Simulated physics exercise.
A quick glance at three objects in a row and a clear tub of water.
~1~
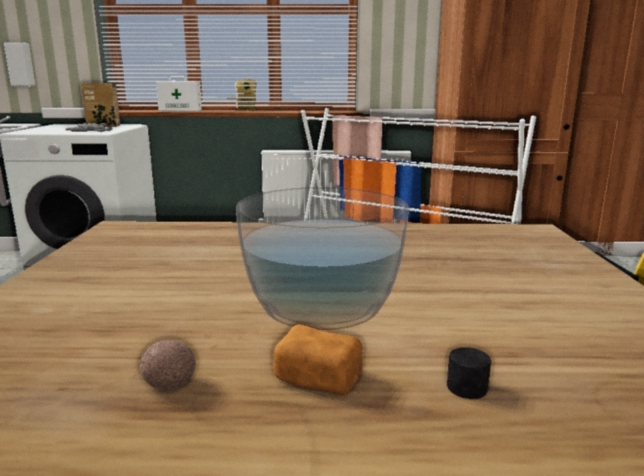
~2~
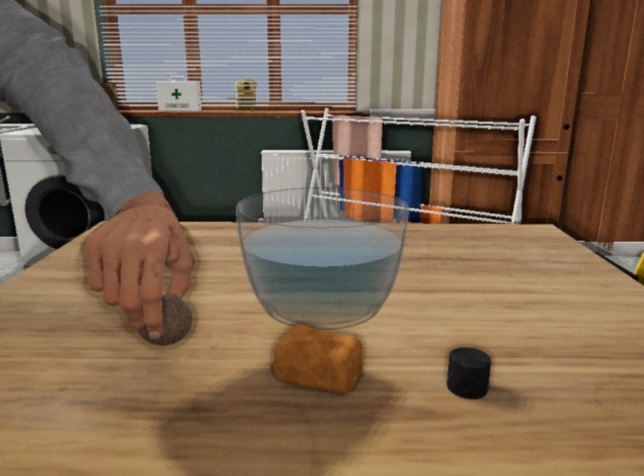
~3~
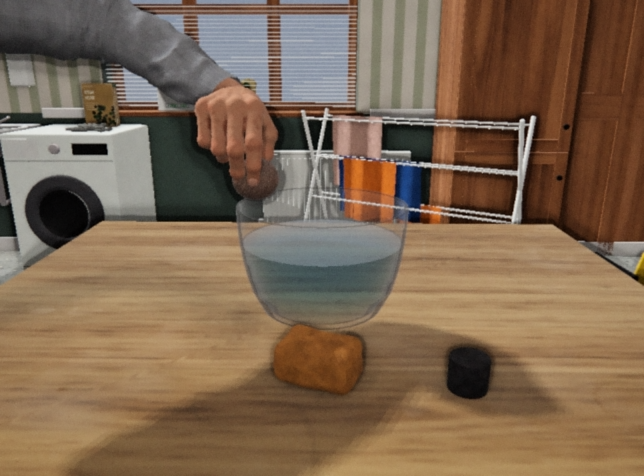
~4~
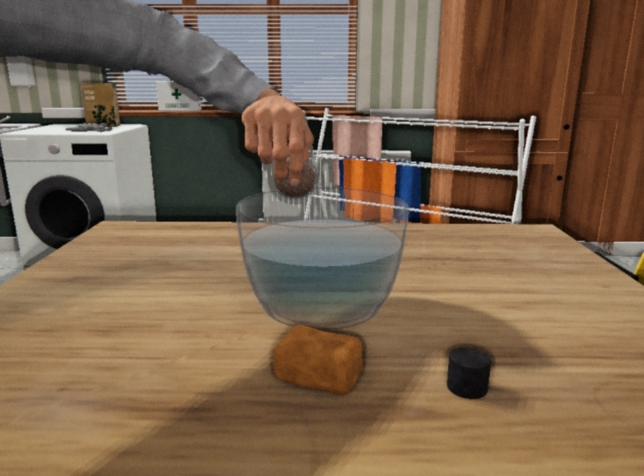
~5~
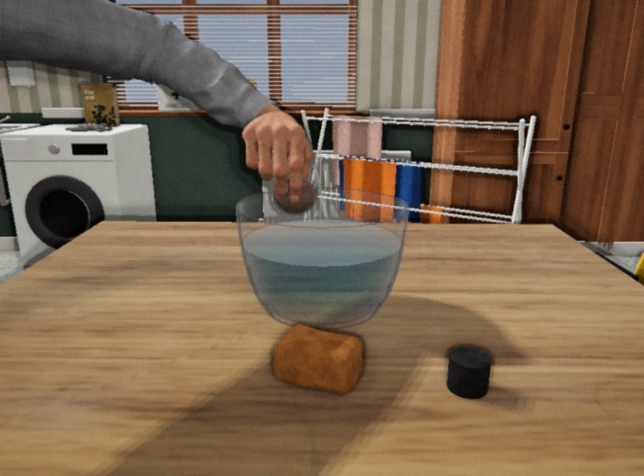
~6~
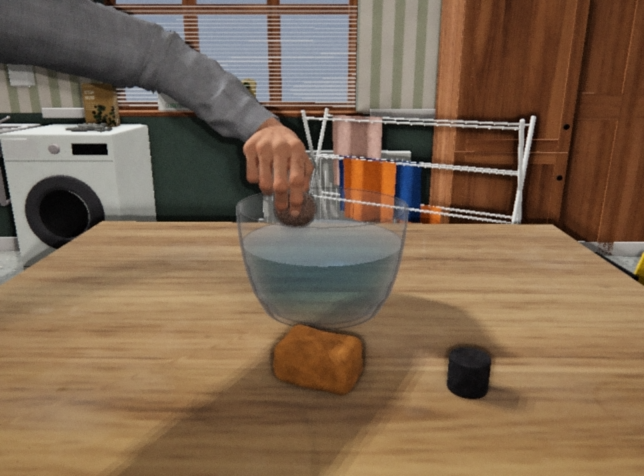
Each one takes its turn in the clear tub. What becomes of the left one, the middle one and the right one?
Starting at the left, it drops under, then it rides the liquid, then it drops under.
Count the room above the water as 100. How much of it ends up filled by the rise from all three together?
Roughly 10 %.
Next, the stone sinks.
After that, the bread roll rides on the surface.
Finally, the iron weight sinks; afloat, bread roll.
